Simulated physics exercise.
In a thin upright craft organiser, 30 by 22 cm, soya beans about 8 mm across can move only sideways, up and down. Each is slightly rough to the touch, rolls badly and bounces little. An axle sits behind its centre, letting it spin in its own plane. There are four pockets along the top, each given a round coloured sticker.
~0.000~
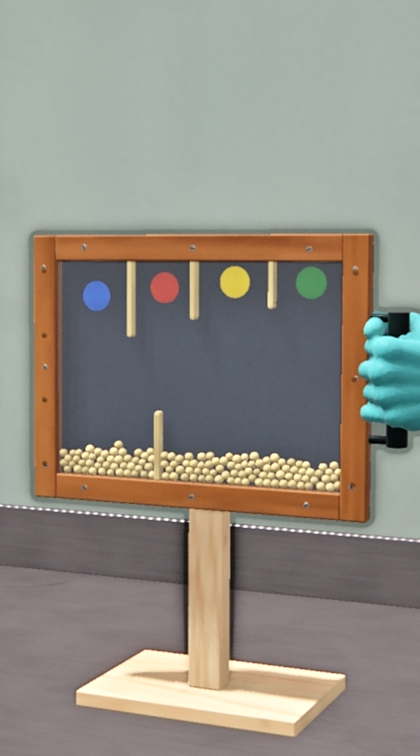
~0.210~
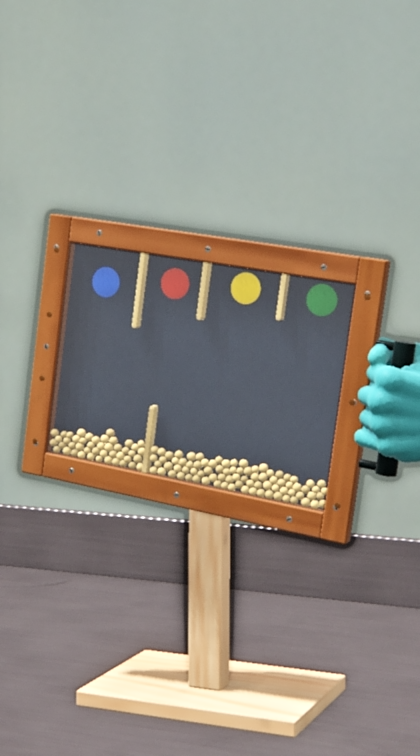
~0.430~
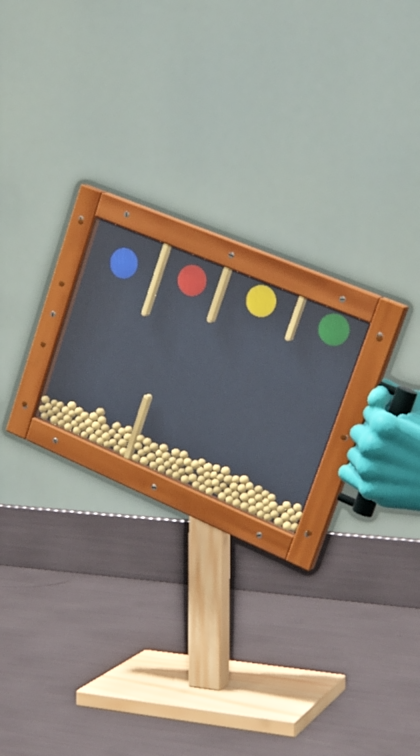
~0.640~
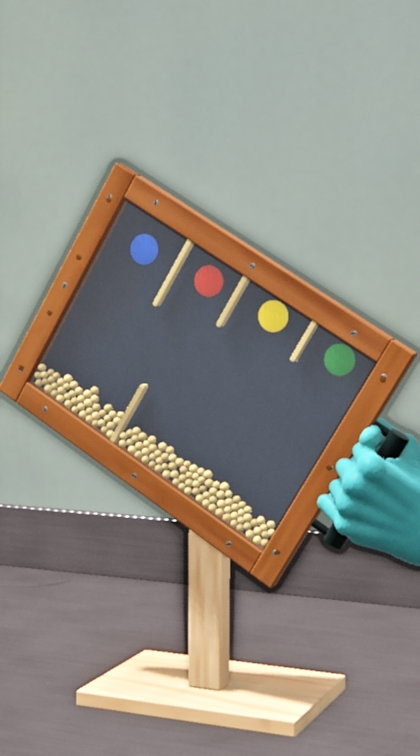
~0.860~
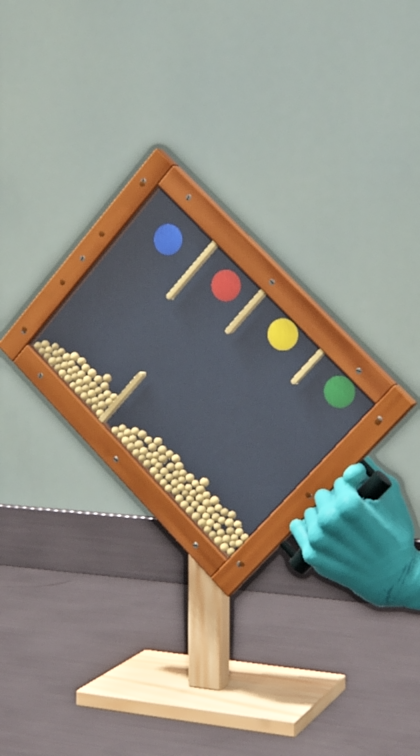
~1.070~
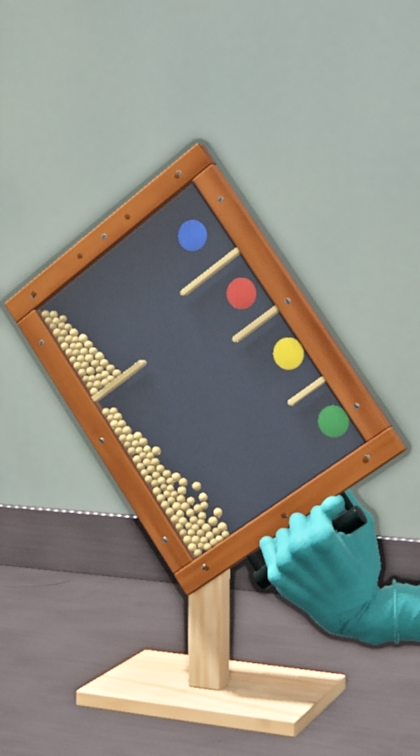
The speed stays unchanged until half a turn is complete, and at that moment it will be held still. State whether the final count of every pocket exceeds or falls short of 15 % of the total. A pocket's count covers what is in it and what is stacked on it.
Red pocket: Falls short; yellow pocket: Exceeds it; blue pocket: Falls short; green pocket: Exceeds it.
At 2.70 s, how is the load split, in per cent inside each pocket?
Red pocket: 5; yellow pocket: 20; blue pocket: 0; green pocket: 25.
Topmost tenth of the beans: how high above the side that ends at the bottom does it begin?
Height: Approx. 6 cm.
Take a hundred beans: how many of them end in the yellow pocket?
I'd say close to 30 per cent of the load.
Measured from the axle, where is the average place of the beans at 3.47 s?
Offset: About 10 cm left, about 7 cm below.
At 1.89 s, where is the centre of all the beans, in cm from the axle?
The middle sits about 8 centimetres left and 3 centimetres below the axle.
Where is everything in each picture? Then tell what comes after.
In the first frame, level, about 130 beans; beans' middle (198, 468); highest (119, 446); red (165, 288), yellow (235, 282), blue (97, 296), green (311, 283); walls (158, 482) to (159, 414).
In the second frame, turned 8° clockwise; beans' middle (187, 467); highest (110, 433).
In the third frame, turned 19° clockwise; beans' middle (169, 462); highest (46, 400).
In the fourth frame, turned 31° clockwise; beans' middle (154, 454); highest (42, 368).
In the fifth frame, turned 43° clockwise; beans' middle (146, 448); highest (45, 344).
In the sixth frame, turned 54° clockwise; beans' middle (138, 441); highest (46, 314); red (242, 293), yellow (289, 354), blue (193, 236), green (334, 421); partition tips (185, 293), (236, 339), (292, 402).
After 1.89 s it has turned 98°, the beans' middle is 8 cm left of and 3 cm below the axle; inside pockets, nothing yet.
After 2.70 s it has turned 142°, the beans' middle is 5 cm left of and 10 cm below the axle; inside pockets, red 5 %, yellow 20 %, green 25 %.
After 3.47 s it has turned 180°, the beans' middle is 10 cm left of and 7 cm below the axle; inside pockets, red 5 %, yellow 20 %, green 35 %.
In the end, by 4.4 s, red 5 %, yellow 30 %, blue 0 %, green 65 %.
